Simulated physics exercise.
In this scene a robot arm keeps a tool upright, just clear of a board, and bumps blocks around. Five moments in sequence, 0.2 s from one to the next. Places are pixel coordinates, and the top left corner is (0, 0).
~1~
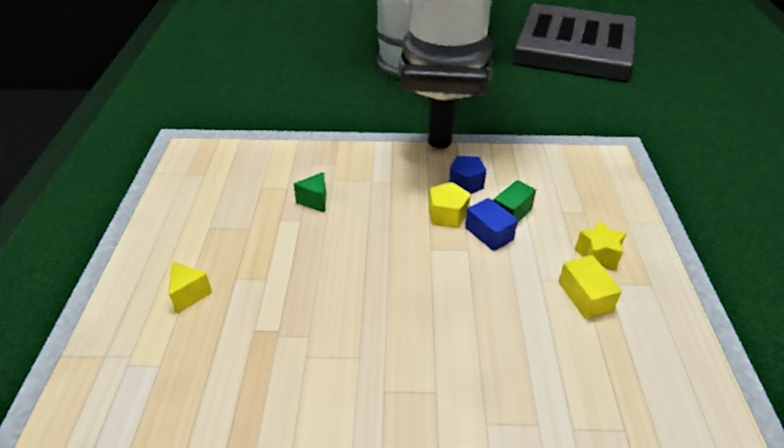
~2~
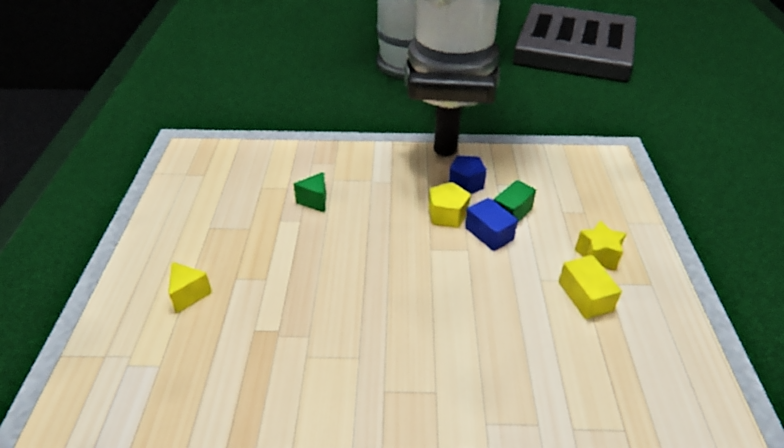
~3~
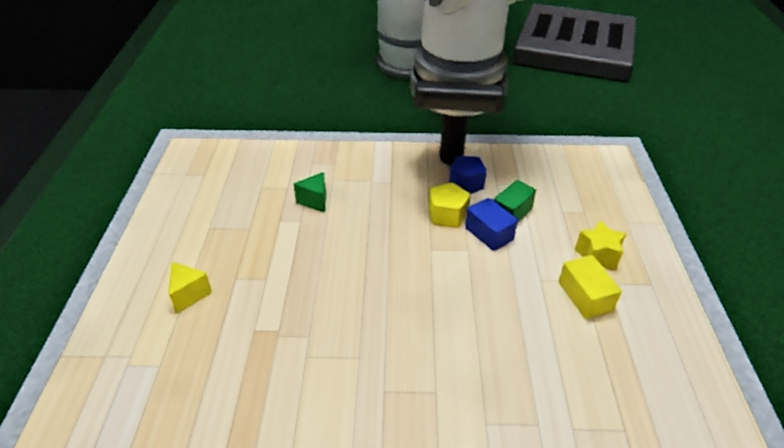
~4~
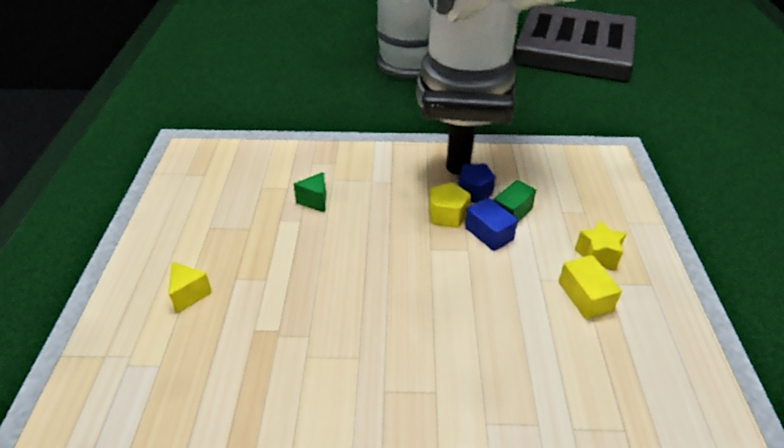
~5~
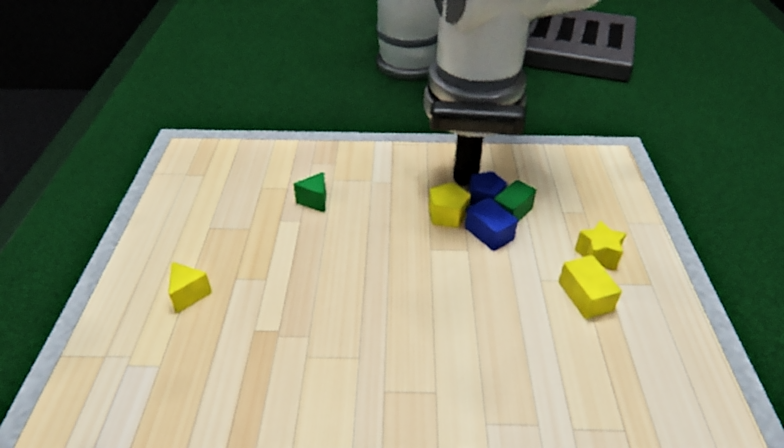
A robot arm with a dark rod tip moves slightly right and toward the viewer over a wooden board, nudging a blue pentagon a short way toward nearby blue and green blocks while the other blocks stay still.
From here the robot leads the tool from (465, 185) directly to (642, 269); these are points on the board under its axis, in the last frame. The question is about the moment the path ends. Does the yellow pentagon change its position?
Going by the path, no.
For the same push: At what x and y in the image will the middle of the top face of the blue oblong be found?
I think it will end close to (501, 226).
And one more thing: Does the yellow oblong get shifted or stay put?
When the path is over, the yellow oblong has left its spot.
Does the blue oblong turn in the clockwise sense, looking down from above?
Going by the path, yes.
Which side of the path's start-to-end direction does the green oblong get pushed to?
That's a shift to the right.
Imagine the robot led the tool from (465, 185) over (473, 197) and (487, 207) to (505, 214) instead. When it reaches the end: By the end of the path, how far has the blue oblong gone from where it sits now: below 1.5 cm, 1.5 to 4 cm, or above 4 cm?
The displacement of the blue oblong is 1.5-4 cm.
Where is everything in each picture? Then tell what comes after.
Tip of the tool (440, 142), middles of tops, yellow pentagon (449, 195), blue pentagon (468, 165), blue oblong (493, 214), green oblong (516, 194), yellow oblong (592, 276), yellow star block (605, 237), in the first frame.
Tool (445, 150), nothing pushed, in the second frame.
Tool (451, 158), nothing pushed, in the third frame.
Tool (458, 168), blue pentagon (477, 173), in the fourth frame.
Tool (466, 178), yellow pentagon (449, 195), blue pentagon (488, 182), blue oblong (493, 214), green oblong (516, 194), yellow oblong (592, 276), yellow star block (605, 237), in the fifth frame.
What follows on the original path. One third of the way, tool (520, 203); blue pentagon (540, 211); blue oblong (501, 226), turned 55° clockwise; green oblong (567, 225).
Two thirds of the way, tool (579, 231); blue pentagon (579, 240), turned 35° clockwise; blue oblong (501, 226), turned 55° clockwise; green oblong (598, 262), turned 30° clockwise; yellow oblong (603, 297); yellow star block (640, 258), turned 70° anticlockwise.
At the end, tool (645, 261); yellow pentagon unmoved; blue pentagon (590, 247), turned 50° clockwise; blue oblong (501, 226), turned 55° clockwise; green oblong (601, 271), turned 50° clockwise; yellow oblong (603, 306); yellow star block (657, 273), turned 35° anticlockwise.
